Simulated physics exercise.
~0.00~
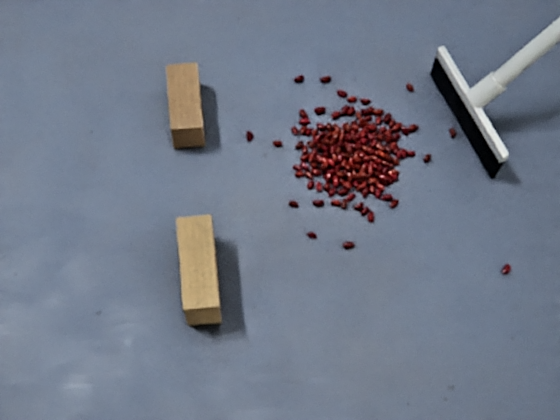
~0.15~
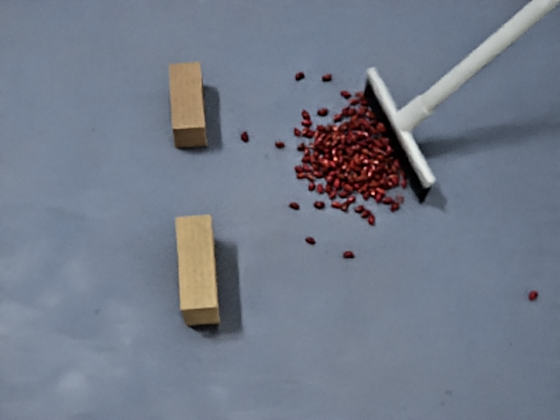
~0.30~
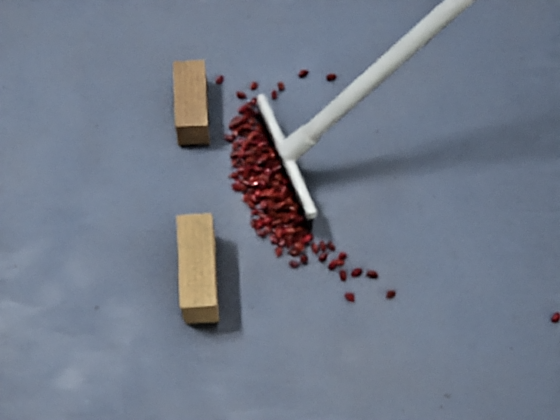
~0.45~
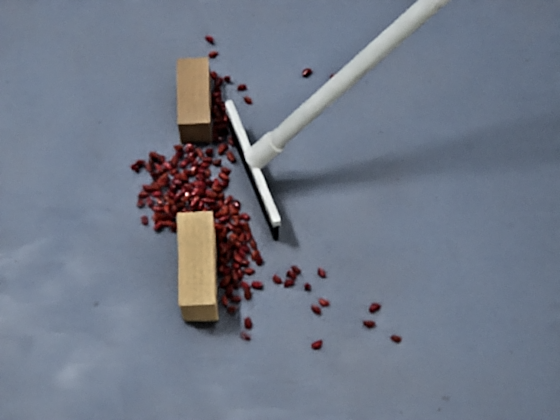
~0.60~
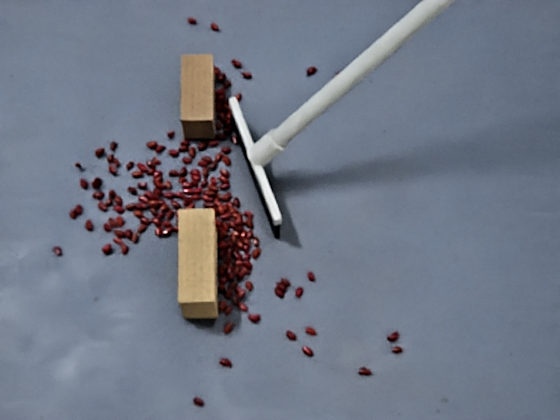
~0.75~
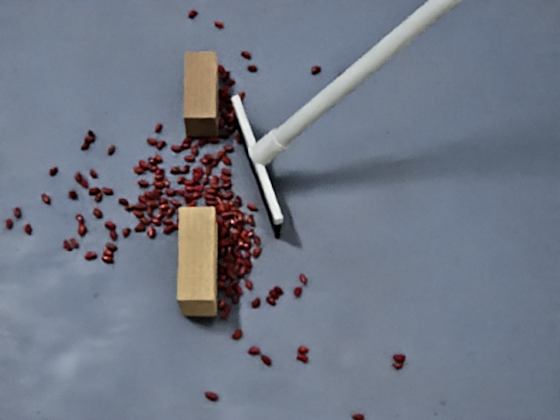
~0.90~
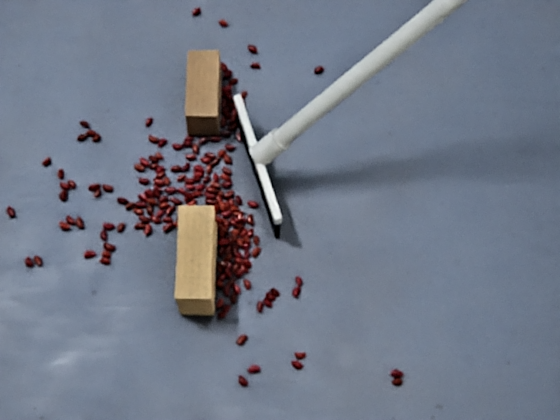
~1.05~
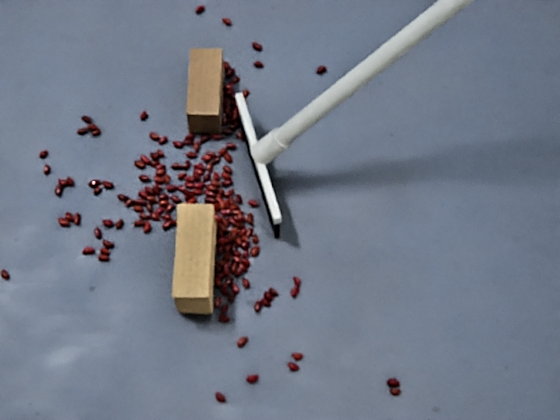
White squeegee pushing a pile of red beans left against two wooden blocks, many spilling through the gap, others staying behind.
